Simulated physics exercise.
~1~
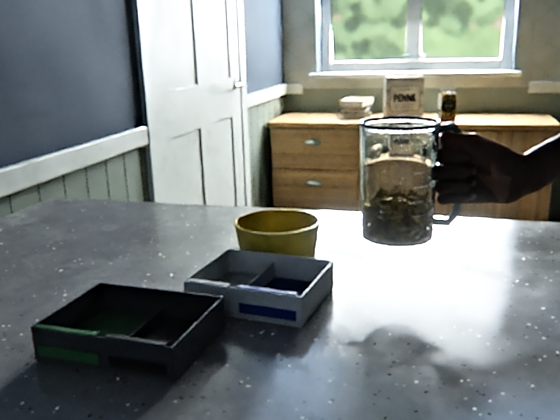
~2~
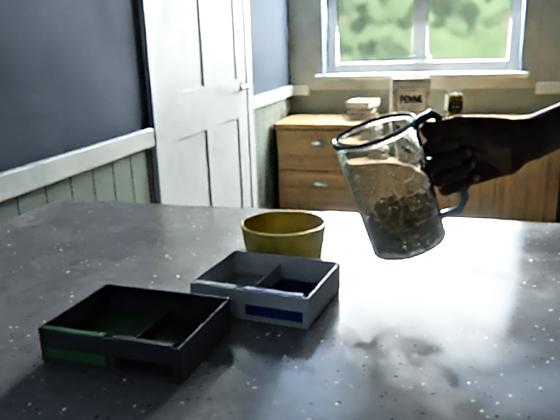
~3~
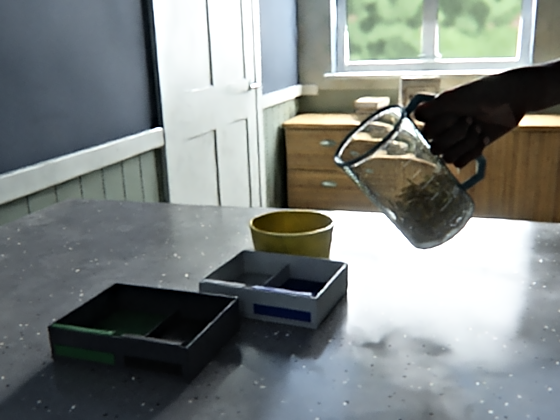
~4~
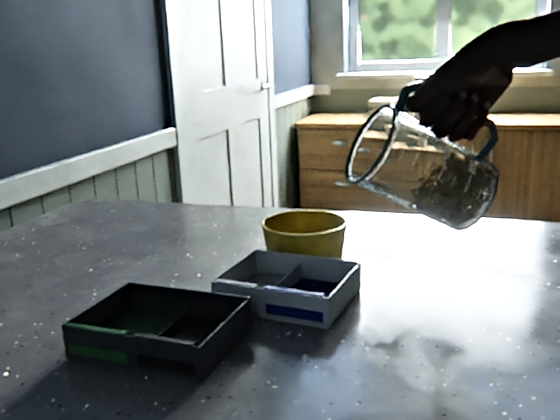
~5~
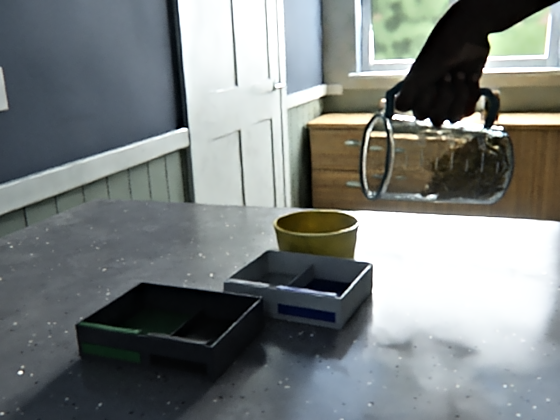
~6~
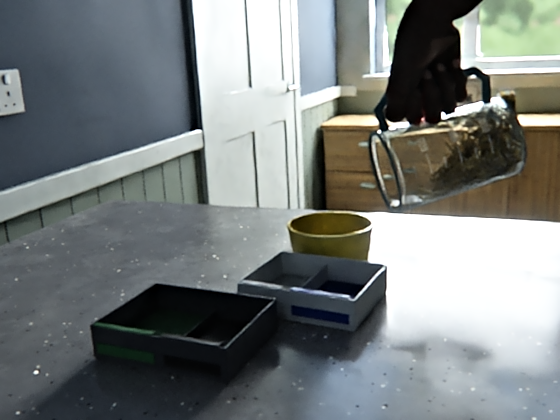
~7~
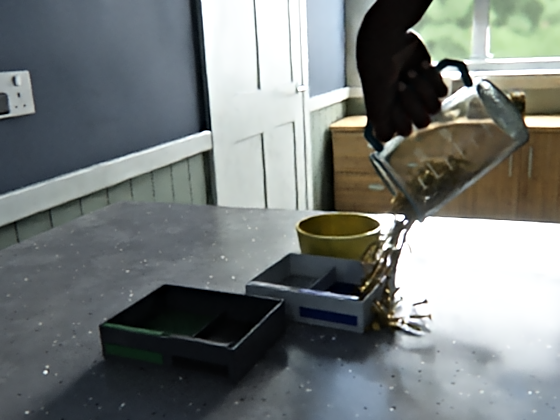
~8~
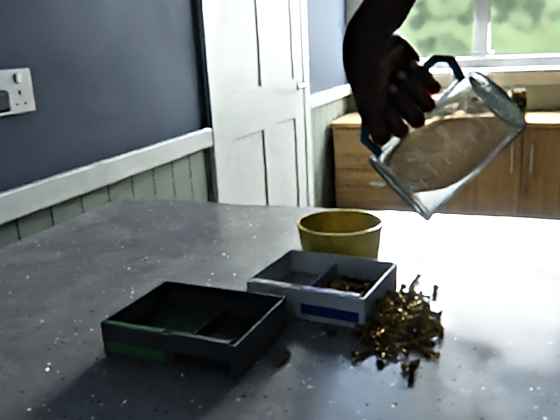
A hand held a clear jug of brass-coloured screws above a speckled table, tilted it further and further until they poured out, and left some in the blue section of a divided tin and the rest in a heap beside it.
